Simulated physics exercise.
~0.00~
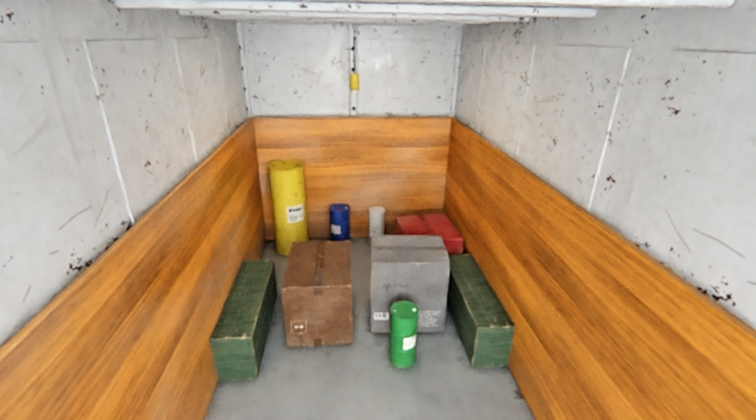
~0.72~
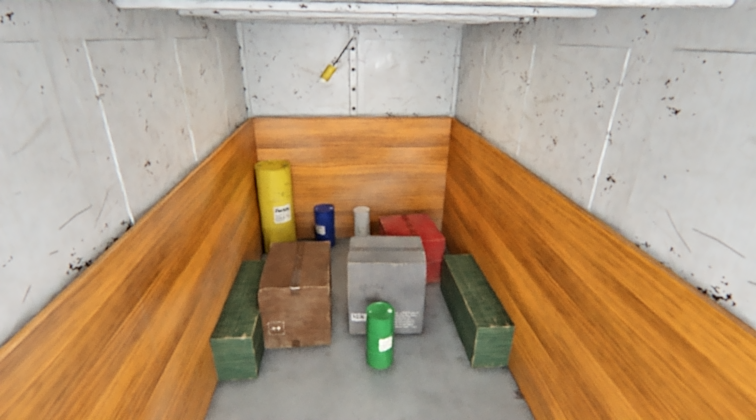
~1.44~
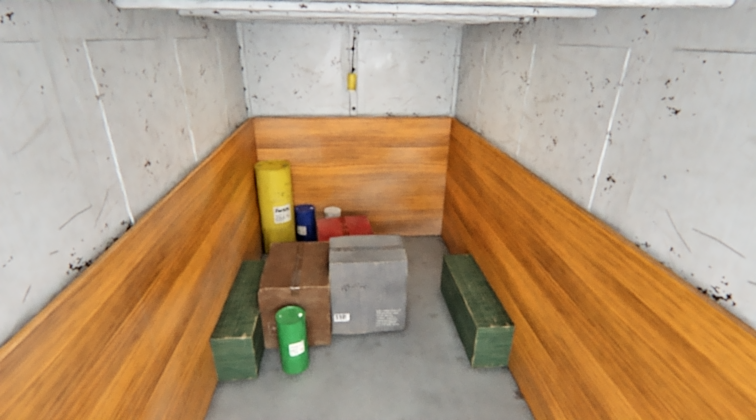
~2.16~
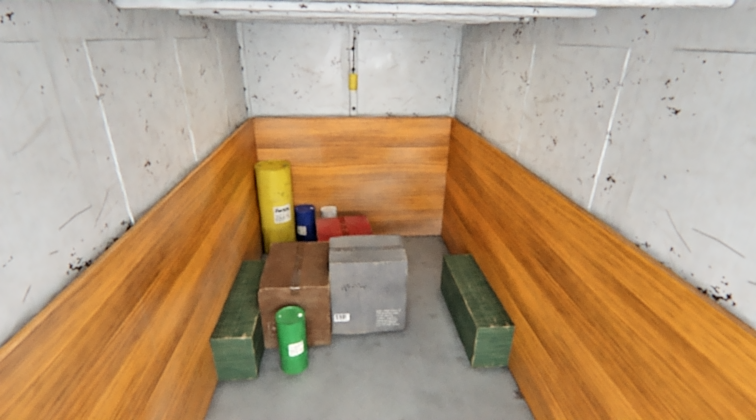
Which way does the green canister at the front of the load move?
The green canister moves to the left, ending up in front of the brown box.
